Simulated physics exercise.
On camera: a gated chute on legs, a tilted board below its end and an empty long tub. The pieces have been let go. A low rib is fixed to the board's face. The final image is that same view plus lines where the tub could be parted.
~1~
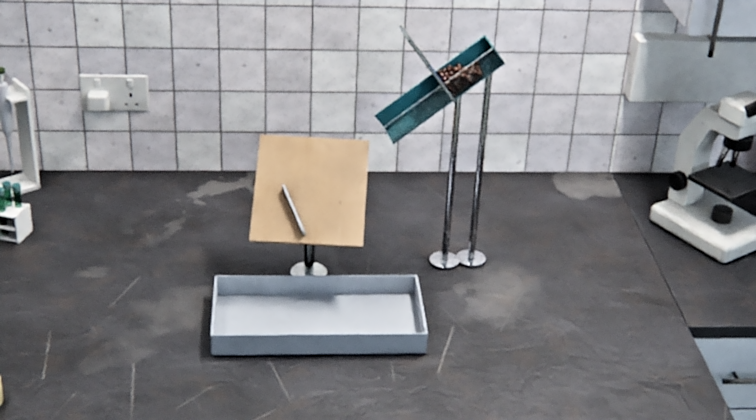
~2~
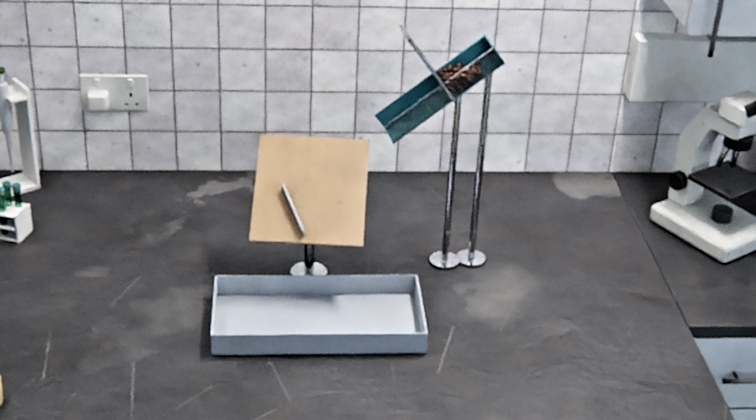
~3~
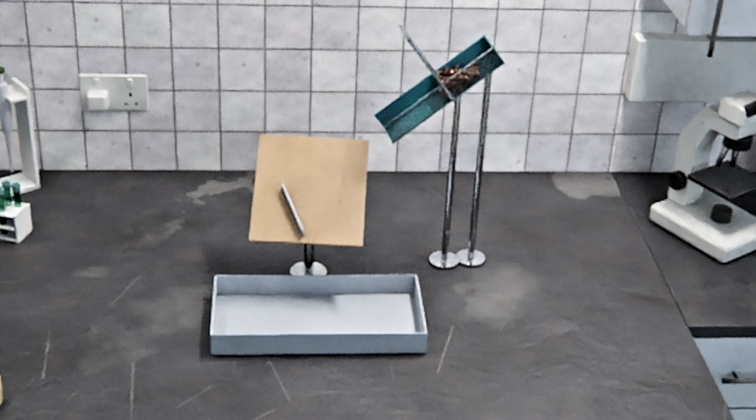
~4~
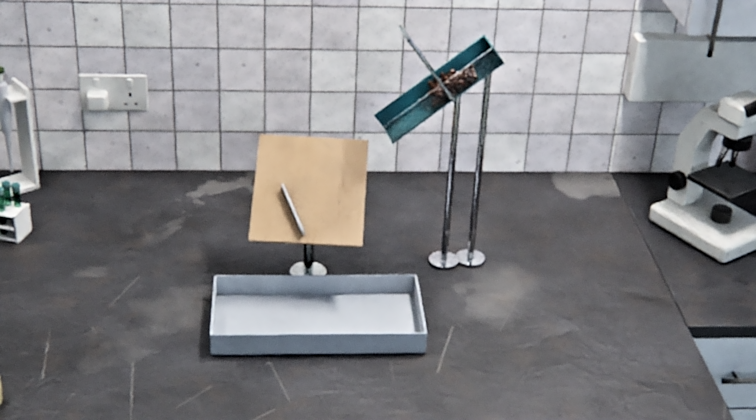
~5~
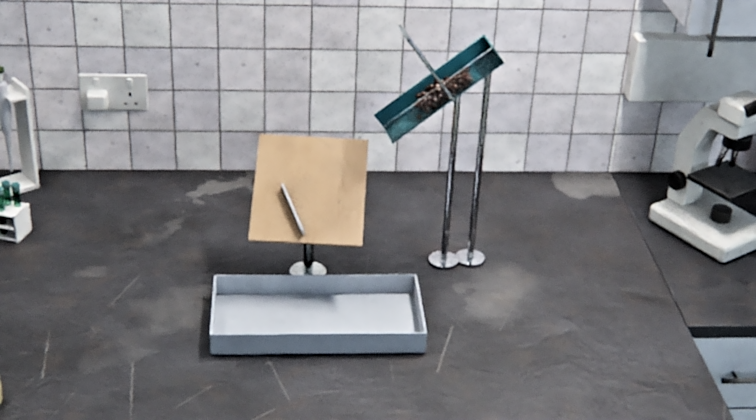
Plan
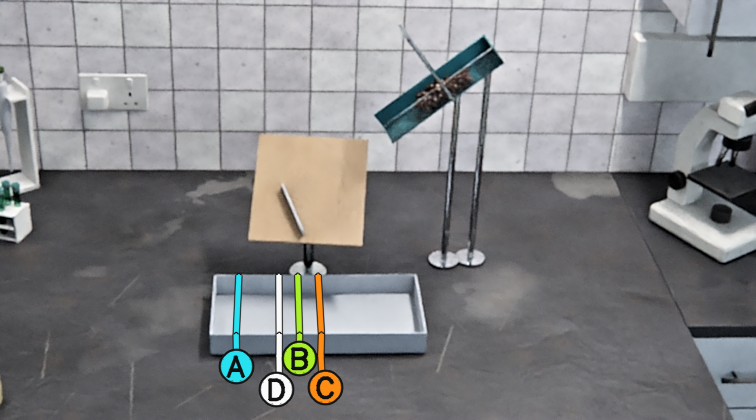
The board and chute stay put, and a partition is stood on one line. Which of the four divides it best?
Choose C.
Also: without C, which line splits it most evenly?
B it is.
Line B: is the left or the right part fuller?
The right side.
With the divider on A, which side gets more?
The right side.
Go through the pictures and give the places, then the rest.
In the first frame, load behind the gate at (457, 79), chocolate balls; lip of the chute at (390, 137), sloping fairly steeply.
In the second frame, middle of the board at (310, 189), tilted fairly steeply; middle of its low edge at (306, 243); of its high edge at (315, 137).
In the third frame, front corners of the tub at (211, 334) and (427, 333), empty; front of the load at (443, 93).
In the fourth frame, middle of the load at (450, 82); its front at (434, 105), about a quarter of the way to the lip; rib from (282, 184) to (303, 231).
In the fifth frame, middle of the load at (443, 90); its front at (419, 117), about half of the way to the lip.
On the marked copy, line A crosses the front rim at (236, 334); line B crosses the front rim at (299, 333); line C crosses the front rim at (321, 333); line D crosses the front rim at (279, 334).
If A is chosen, of what is caught, none on the left of the divider, all on the right.
If B is chosen, of what is caught, about a quarter on the left of the divider, most on the right.
If C is chosen, of what is caught, about half on the left of the divider, about half on the right.
If D is chosen, of what is caught, a stray few on the left of the divider, nearly all on the right.
